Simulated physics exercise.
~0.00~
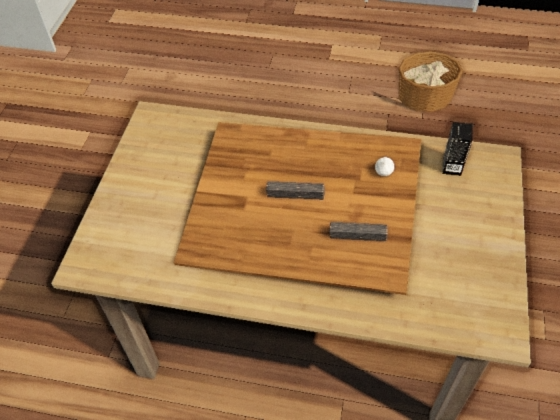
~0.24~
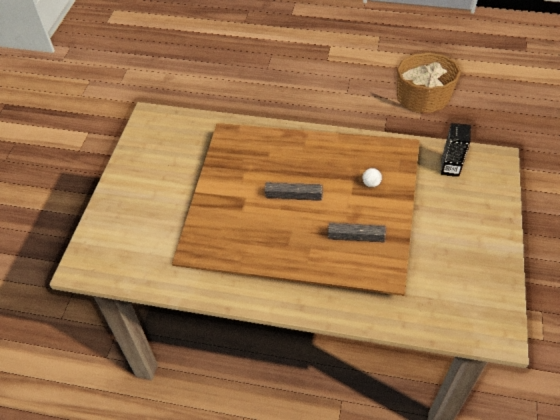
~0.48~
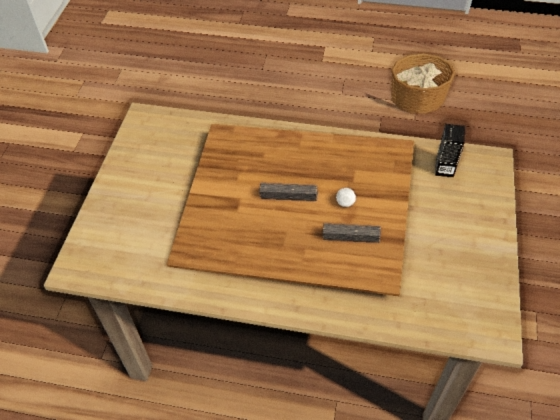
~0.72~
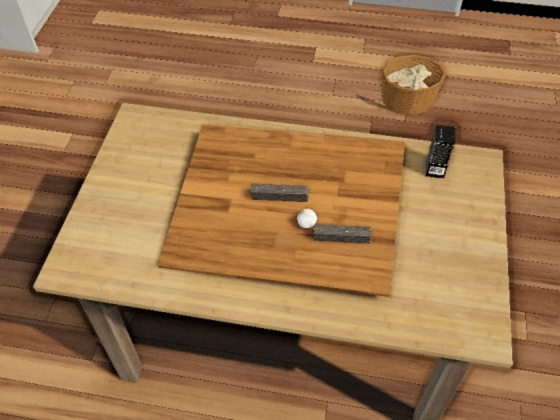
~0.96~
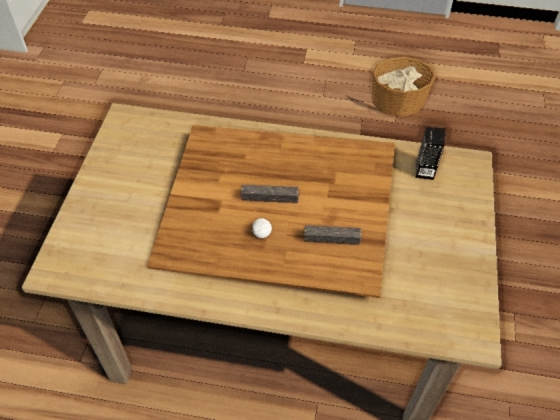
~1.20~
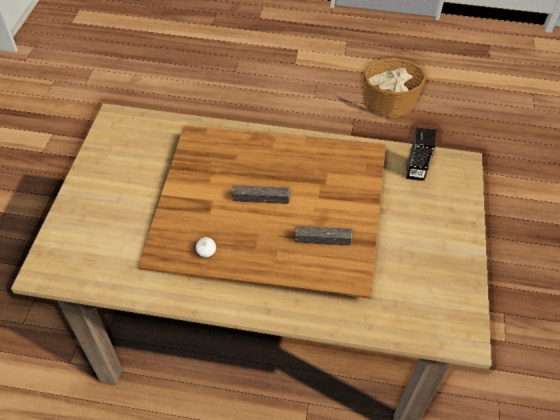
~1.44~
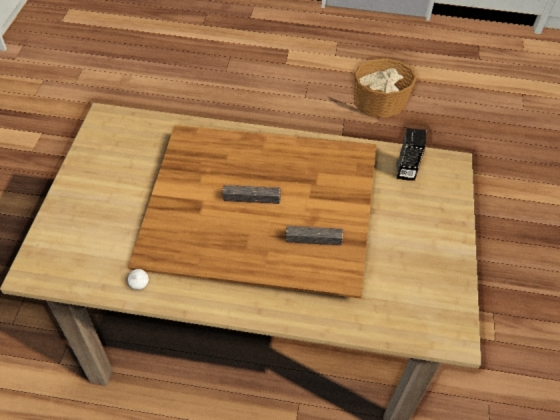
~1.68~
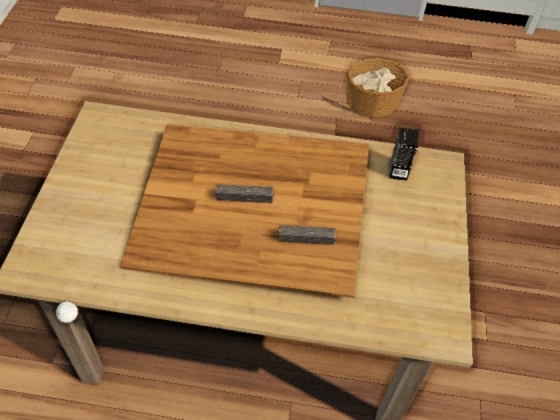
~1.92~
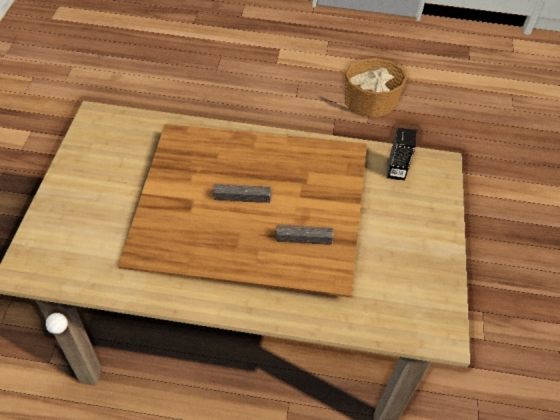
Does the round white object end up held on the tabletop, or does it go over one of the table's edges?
It goes over the near edge of the table, toward the left end, and is last seen below the tabletop by the left leg.
In a room with a plank floor, a pale wooden table holds a darker board set slightly askew, with two grey blocks on it and a small black object beyond its far right corner. A round white object starts near the board's upper right and moves toward the viewer and to the left. It passes through the gap between the blocks, crosses the open wood and leaves the board at its near left corner. The view drifts slightly right meanwhile. Finally the white object goes over the table's near edge and is last seen dropping by the left leg, while the black object stays put.
